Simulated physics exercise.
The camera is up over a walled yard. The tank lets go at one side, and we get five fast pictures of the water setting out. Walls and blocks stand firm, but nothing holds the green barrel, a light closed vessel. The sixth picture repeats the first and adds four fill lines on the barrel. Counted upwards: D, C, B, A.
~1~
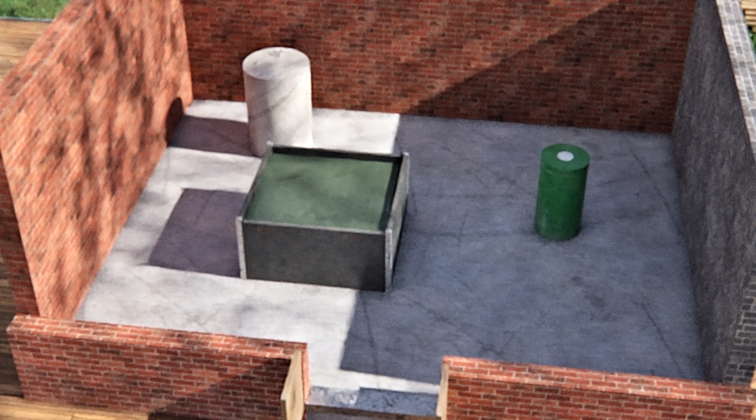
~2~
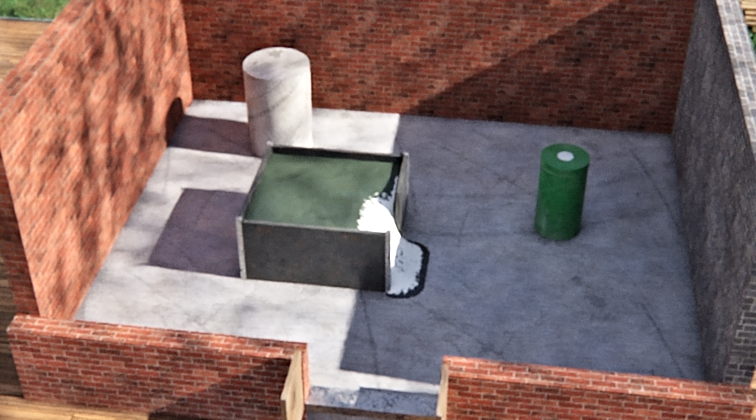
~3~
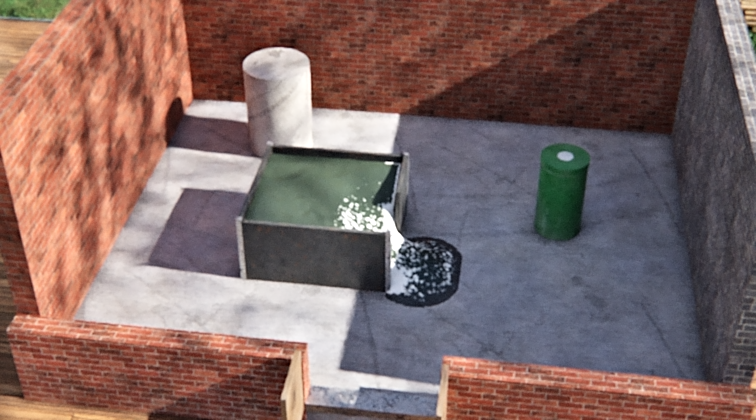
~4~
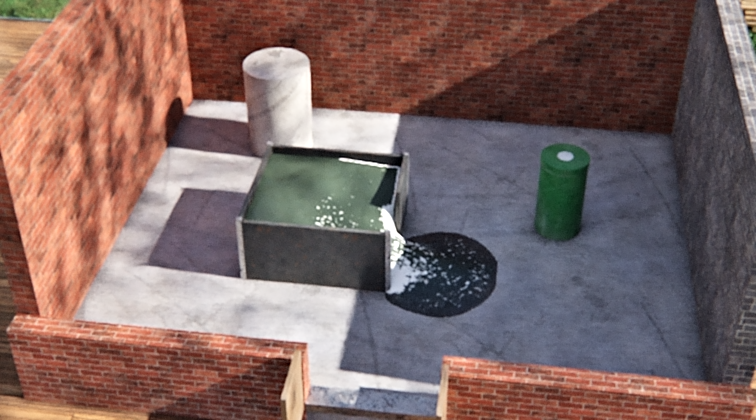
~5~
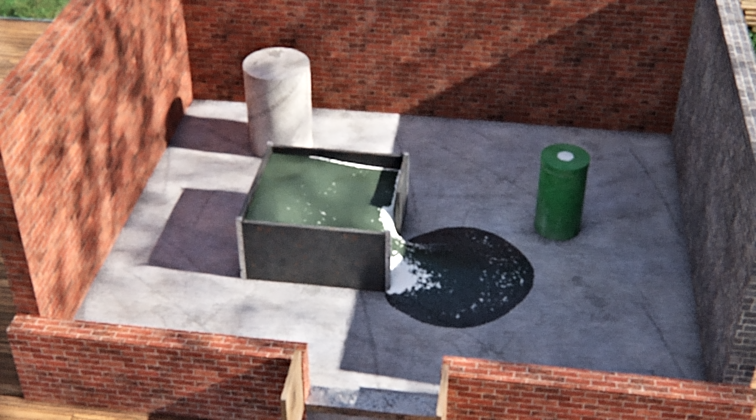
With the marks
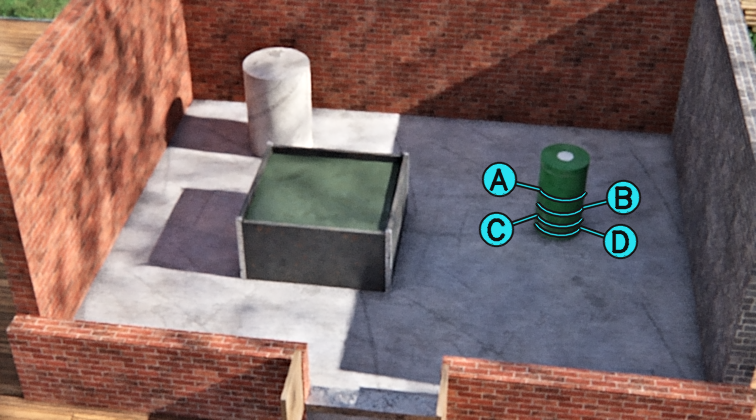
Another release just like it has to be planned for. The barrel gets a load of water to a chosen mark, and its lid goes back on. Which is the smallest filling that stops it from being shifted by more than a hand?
Go for C.
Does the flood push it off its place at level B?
No, not at all.
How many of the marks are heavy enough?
Three.
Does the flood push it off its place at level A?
No, that is safe.
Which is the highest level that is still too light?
The answer is D.
In cyan, A at (562, 200); B at (560, 214); C at (559, 226); D at (558, 235); from the bottom up D, C, B, A.
With A, it does not move.
With B, it does not move.
With C, it does not move.
With D, it is pushed about half its own width away.
